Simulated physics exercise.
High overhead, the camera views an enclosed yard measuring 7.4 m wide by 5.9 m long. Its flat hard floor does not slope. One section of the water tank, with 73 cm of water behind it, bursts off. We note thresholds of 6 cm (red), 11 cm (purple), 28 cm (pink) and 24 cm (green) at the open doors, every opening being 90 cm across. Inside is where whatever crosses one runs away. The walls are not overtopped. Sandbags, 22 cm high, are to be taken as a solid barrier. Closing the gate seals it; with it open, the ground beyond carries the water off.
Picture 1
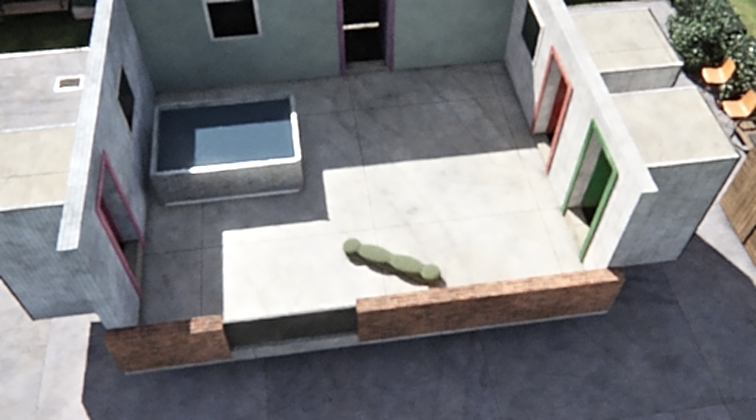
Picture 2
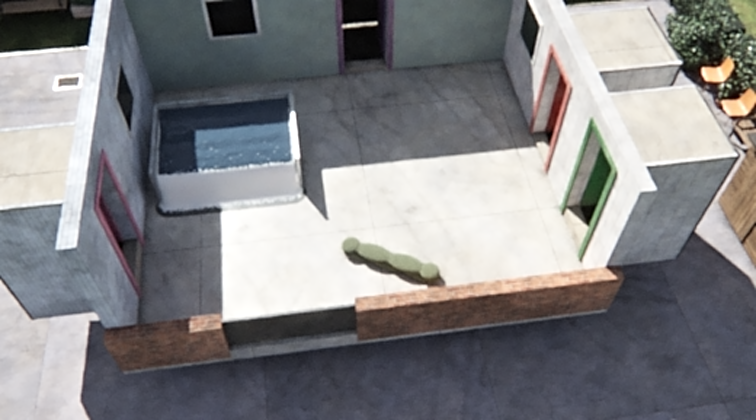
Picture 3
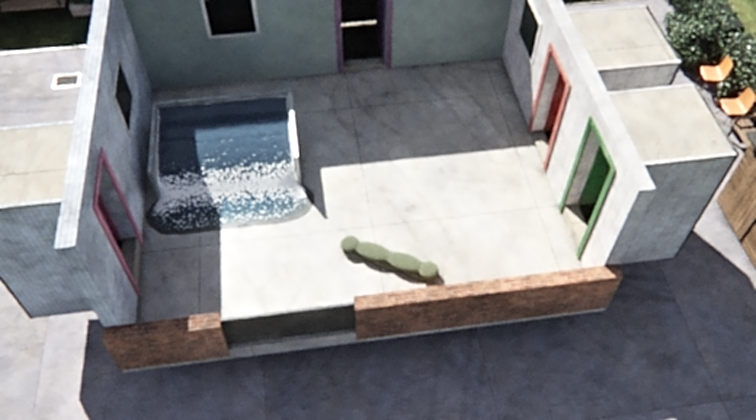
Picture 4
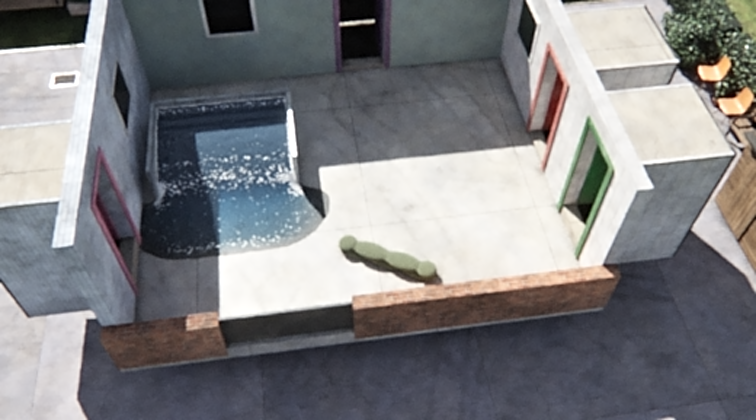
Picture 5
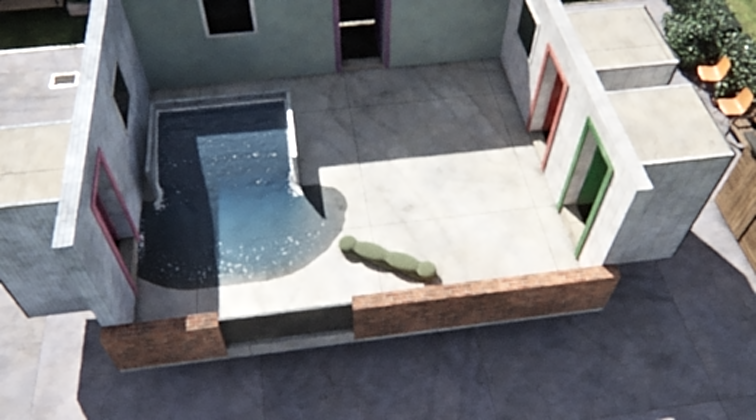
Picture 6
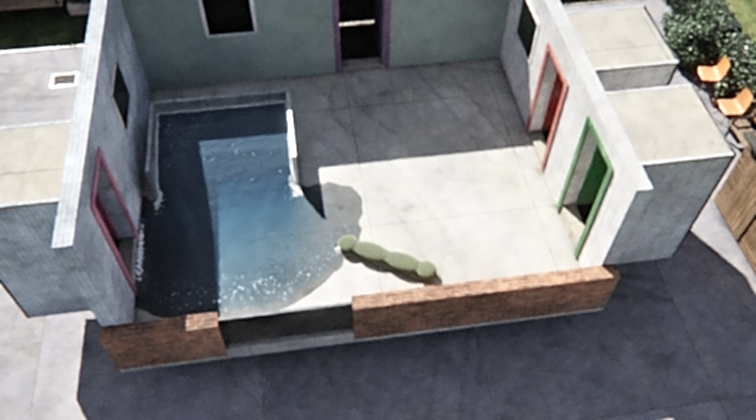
Water bursts from the front of a tank and spreads across the walled yard's pale floor.
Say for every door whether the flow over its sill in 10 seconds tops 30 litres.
Red door: Within the limit, purple door: Within the limit, pink door: Within the limit, green door: Within the limit.
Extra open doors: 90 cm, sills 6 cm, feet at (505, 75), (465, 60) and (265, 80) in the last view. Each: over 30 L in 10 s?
In sequence the answers are more than that, more than that and less than that.
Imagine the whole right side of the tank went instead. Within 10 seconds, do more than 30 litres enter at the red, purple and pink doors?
For red, too much; for purple, too little; for pink, too little.
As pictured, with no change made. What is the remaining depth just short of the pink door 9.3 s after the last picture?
Looks like about 9.5 cm at that spot.
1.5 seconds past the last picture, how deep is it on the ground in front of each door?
In cm: Red 0, purple 0, pink 19, green 0.
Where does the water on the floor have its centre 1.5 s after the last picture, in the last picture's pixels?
Balance point at about (241, 250).
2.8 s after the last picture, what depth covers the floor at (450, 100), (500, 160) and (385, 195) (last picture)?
Roughly 0, 0 and 1 cm, in turn.
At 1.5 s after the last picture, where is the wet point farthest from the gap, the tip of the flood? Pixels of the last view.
(504, 300).
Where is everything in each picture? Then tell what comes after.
In the first frame, the water tank at (226, 135) is whole and still, 73 cm deep.
In the second frame, water pours out at (230, 186) and has run 1.3 m, to (160, 206); typically 10 cm deep outside, 73 cm at the water tank's back.
In the third frame, the front is at (310, 201), 1.5 m from the gap at (229, 185); 1.9 m2 of floor is under water; 71 cm left at the back of the water tank.
In the fourth frame, the front is at (140, 243), 1.8 m from the gap at (228, 186); 3.7 m2 of floor is under water; 64 cm left at the back of the water tank.
In the fifth frame, the front is at (329, 239), 2.1 m from the gap at (227, 186); 5.8 m2 of floor is under water; 62 cm left at the back of the water tank.
In the sixth frame, water pours out at (227, 186) and has run 2.6 m, to (173, 315); typically 8 cm deep outside, 58 cm at the water tank's back.
Then, 0.7 s after the last picture water covers 30 % of the floor and is deepest (52 cm) near (145, 335); red door not reached, purple door not reached, pink door 19 cm at the sill, 0 L in, green door not reached.
Then, 1.5 s after the last picture water covers 35 % of the floor and is deepest (45 cm) near (132, 347); red door not reached, purple door not reached, pink door 19 cm at the sill, 0 L in, green door not reached.
Then, 2.8 s after the last picture water covers 45 % of the floor and is deepest (38 cm) near (406, 312); red door not reached, purple door not reached, pink door 20 cm at the sill, 3 L in, green door 15 cm at the sill, 0 L in.
Then, 5.3 s after the last picture water covers 85 % of the floor and is deepest (14 cm) near (568, 292); red door 7 cm at the sill, 0 L in, purple door not reached, pink door 8 cm at the sill, 4 L in, green door 12 cm at the sill, 0 L in.
Then, 9.3 s after the last picture water covers 95 % of the floor and is deepest (13 cm) near (132, 347); red door 5 cm at the sill, 7 L in, purple door 7 cm at the sill, 0 L in, pink door 9 cm at the sill, 4 L in, green door 5 cm at the sill, 0 L in.
